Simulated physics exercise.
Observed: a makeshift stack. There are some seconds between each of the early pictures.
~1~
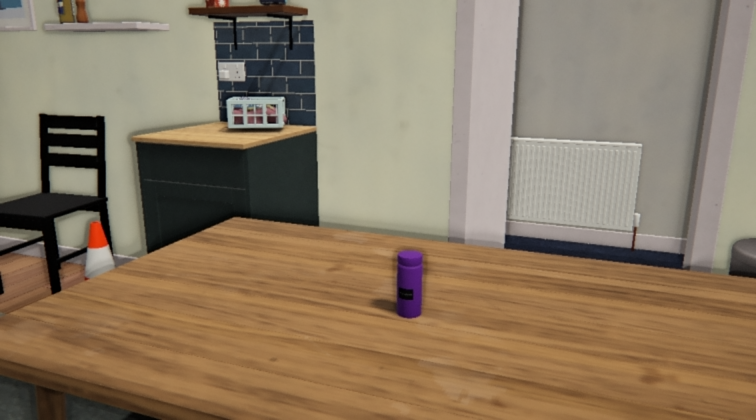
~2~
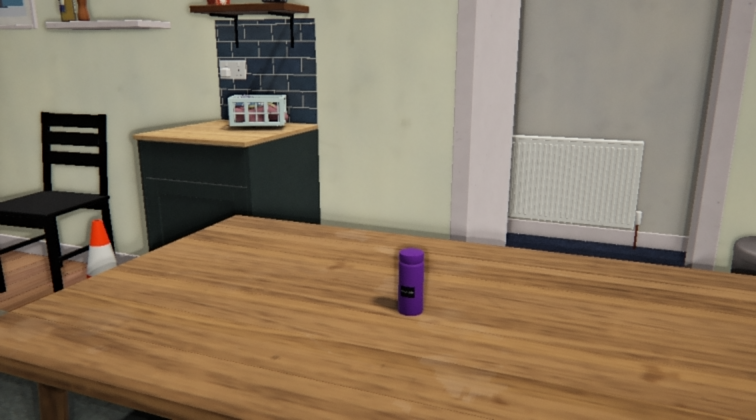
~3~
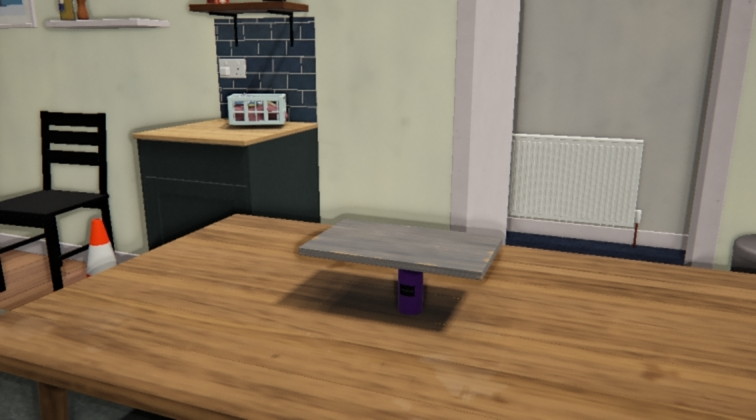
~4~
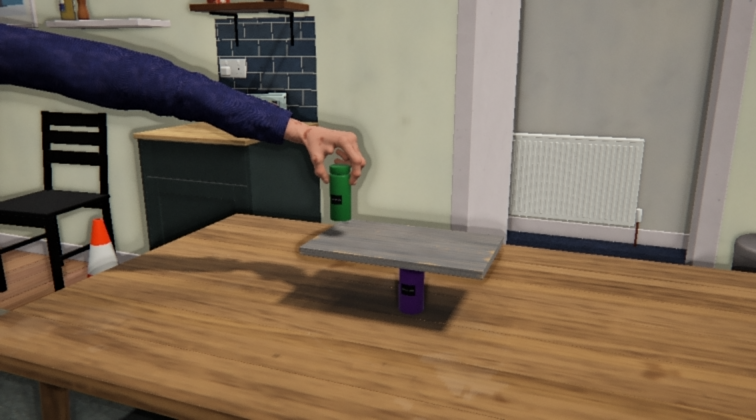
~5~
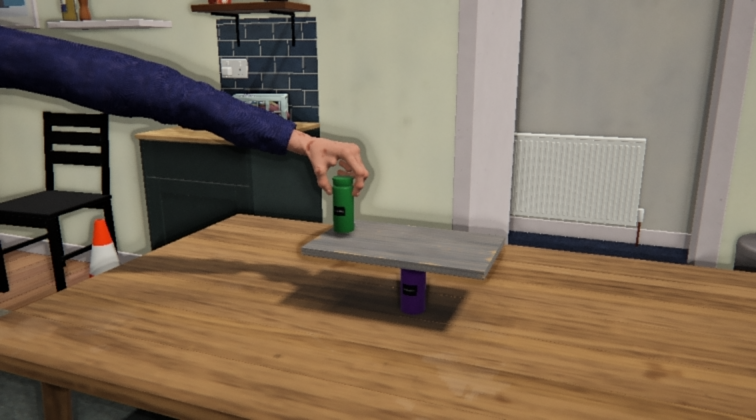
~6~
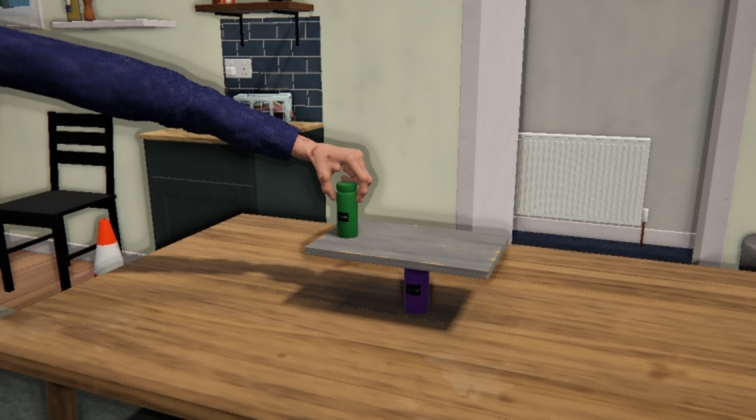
At the start, a purple shaker stands alone on a wooden table, and then a grey board appears balanced across its top. A hand in a dark blue sleeve reaches in from the left with a green shaker, lowers it onto the left part of the board, and keeps hold of it.
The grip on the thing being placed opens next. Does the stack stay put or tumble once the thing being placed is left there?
Tumbles.
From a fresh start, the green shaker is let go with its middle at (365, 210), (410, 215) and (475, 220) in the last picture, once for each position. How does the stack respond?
First time it falls over, second time it stays put, third time it stays put.
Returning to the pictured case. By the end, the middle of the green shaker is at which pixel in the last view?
Somewhere around (292, 280) in the last picture.
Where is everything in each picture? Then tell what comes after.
In the first frame, the last thing is not in view yet.
In the second frame, the last thing is not in view yet.
In the third frame, the last thing is not in view yet; grey board (404, 246).
In the fourth frame, on its way; green shaker (340, 192); grey board (404, 245).
In the fifth frame, on its way; green shaker (343, 204); grey board (406, 245).
In the sixth frame, set down, still held; green shaker (347, 209); grey board (410, 245).
Then, 0.40 s after the last picture, green shaker now fallen; grey board tipped 30° from how it was.
Then, 0.60 s after the last picture, grey board tipped 41° from how it was; purple shaker tipped 5° from how it was.
Then, 0.70 s after the last picture, grey board now fallen; purple shaker tipped 21° from how it was.
Then, 0.80 s after the last picture, purple shaker tipped 72° from how it was.
At rest, fallen, green shaker, grey board and purple shaker. Seen from the same camera at the end, green shaker near (292, 280). The stack loses its balance.
